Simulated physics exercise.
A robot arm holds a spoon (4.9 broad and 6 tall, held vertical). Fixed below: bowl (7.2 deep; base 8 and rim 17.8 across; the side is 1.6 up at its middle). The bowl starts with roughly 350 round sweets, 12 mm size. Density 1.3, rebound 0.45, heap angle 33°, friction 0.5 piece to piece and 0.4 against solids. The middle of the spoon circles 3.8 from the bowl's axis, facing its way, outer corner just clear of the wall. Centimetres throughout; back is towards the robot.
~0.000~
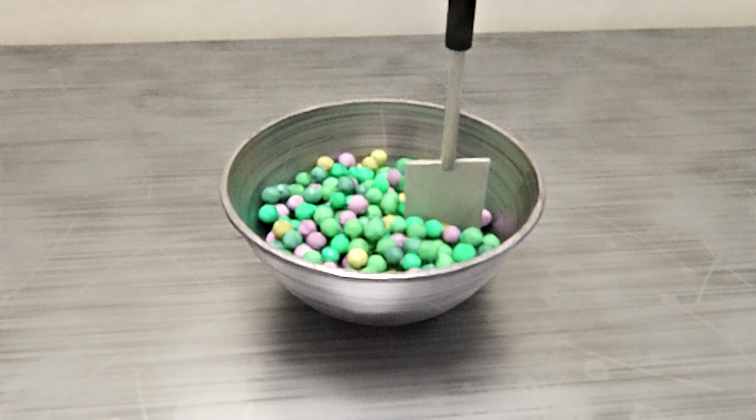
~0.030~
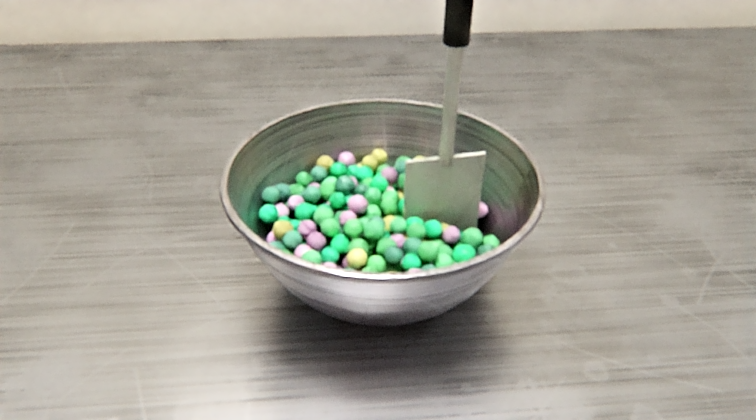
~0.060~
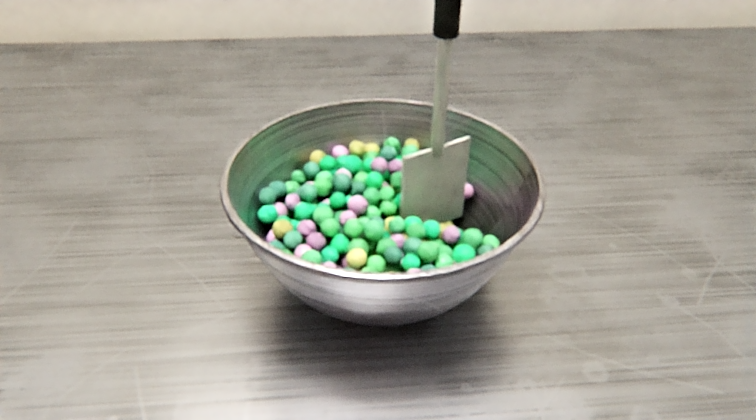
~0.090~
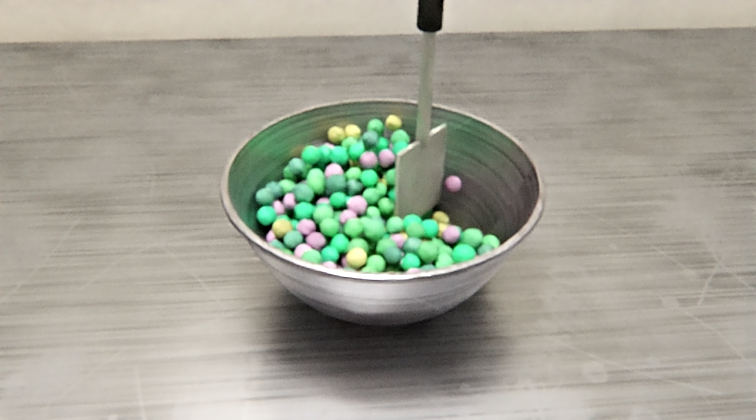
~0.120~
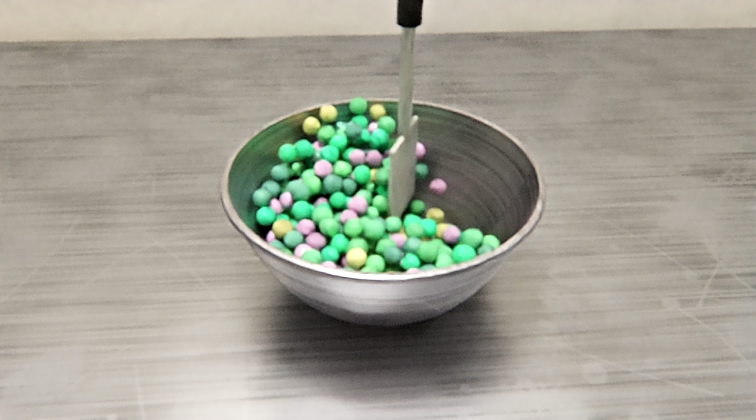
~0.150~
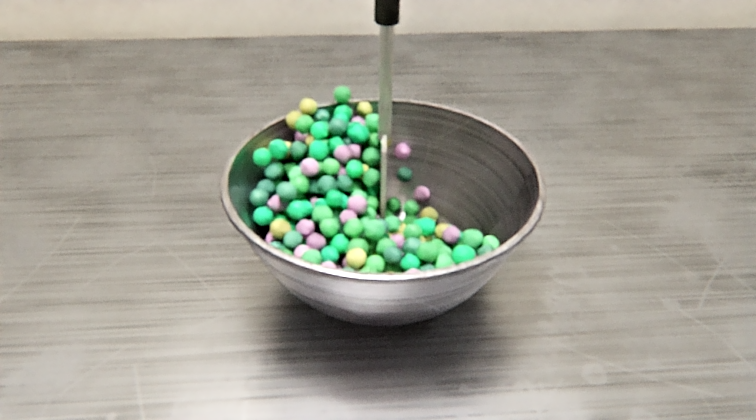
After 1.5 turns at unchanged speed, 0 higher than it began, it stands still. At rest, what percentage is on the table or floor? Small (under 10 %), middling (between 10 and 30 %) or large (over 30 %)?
On the table or floor the share is middling, between 10 and 30 %.
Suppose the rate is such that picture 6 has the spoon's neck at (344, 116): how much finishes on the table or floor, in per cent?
Some 40 per cent.
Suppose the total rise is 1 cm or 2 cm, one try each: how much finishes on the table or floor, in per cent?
About 20 and 20 per cent.
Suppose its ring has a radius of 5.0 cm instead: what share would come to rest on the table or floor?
Then about 20 per cent.
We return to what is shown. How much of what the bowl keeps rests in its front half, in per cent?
Some 70 per cent.
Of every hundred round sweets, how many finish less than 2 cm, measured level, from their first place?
About 5 per cent.
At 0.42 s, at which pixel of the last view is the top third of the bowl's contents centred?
At about (418, 243).
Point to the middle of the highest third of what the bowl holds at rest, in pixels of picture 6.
Around (329, 254).
By 0.42 s, 261° round, highest piece 10 above the table; 323 in the bowl, 15 on the table or floor, 14 in flight or on the tool.
By 0.70 s, 78° round, highest piece 9 above the table; 299 in the bowl, 45 on the table or floor, 8 in flight or on the tool.
By 1.03 s, 180° round, highest piece 8 above the table; 283 in the bowl, 68 on the table or floor, 1 in flight or on the tool.
By 1.73 s, 180° round, highest piece 7 above the table; 283 in the bowl, 69 on the table or floor.
Final count, 283 in the bowl, 69 on the table or floor. That is 20 % on the table or floor.
